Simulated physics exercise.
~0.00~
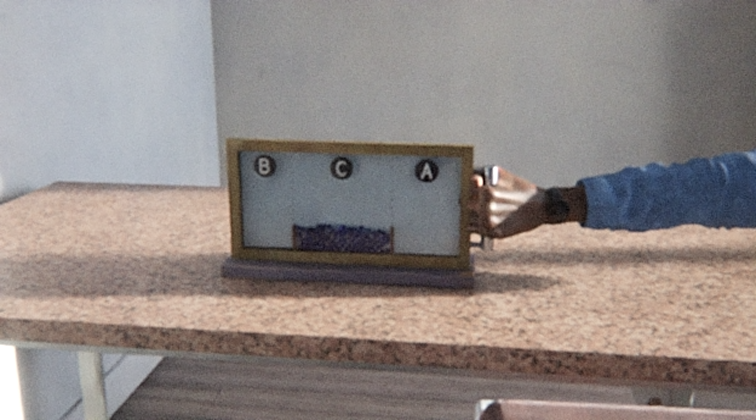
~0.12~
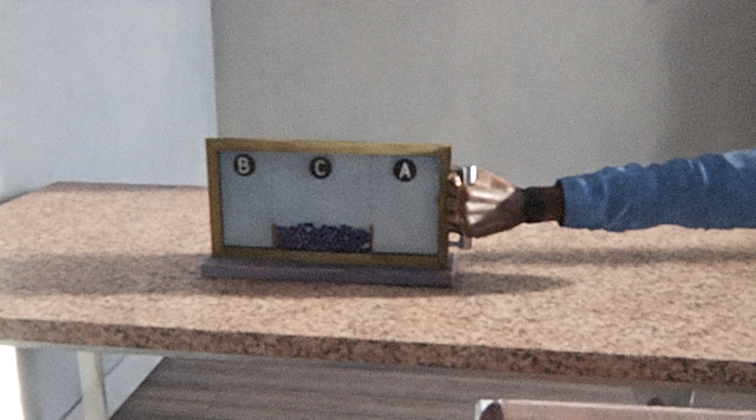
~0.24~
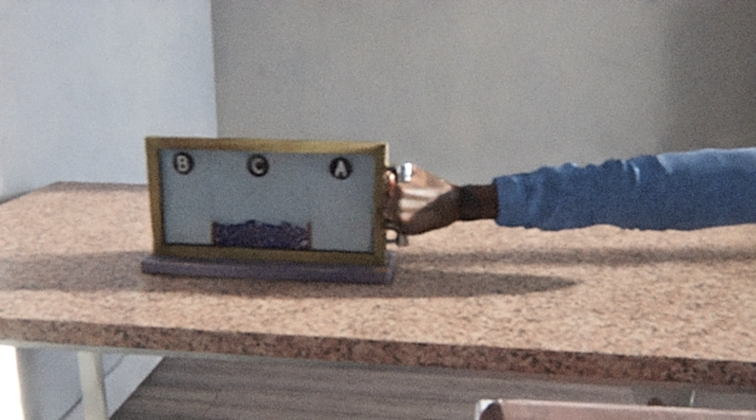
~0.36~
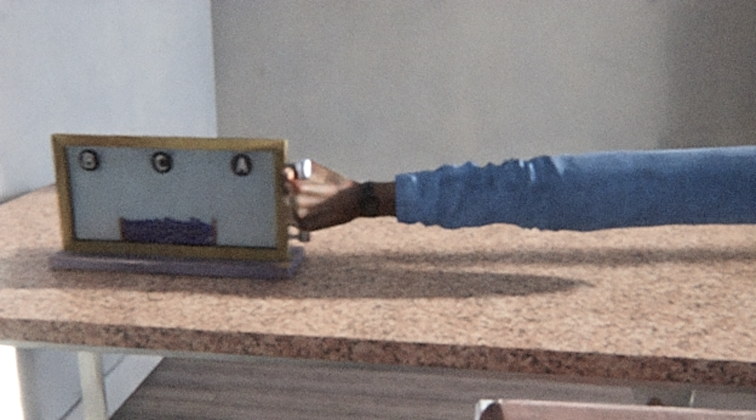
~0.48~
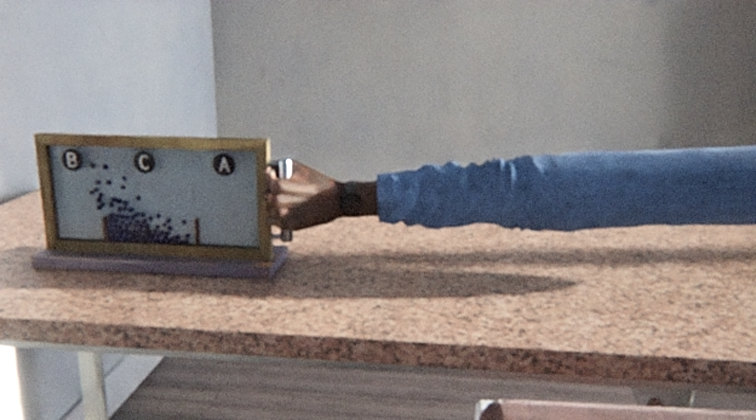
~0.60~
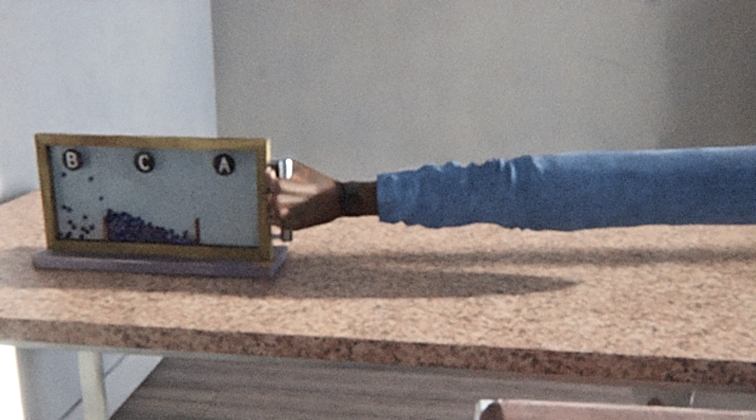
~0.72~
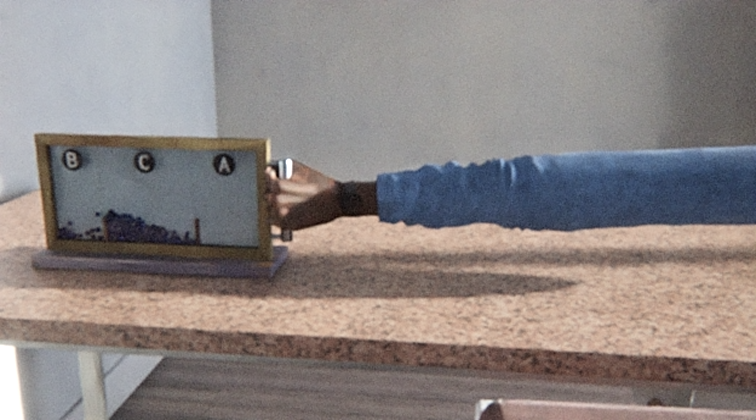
A framed, clear-fronted case holding small dark blue beads was slid left along a speckled table by a hand, then stopped, and some beads flew up leftward and spilled beneath B, while most stayed heaped under C and almost none lay under A.
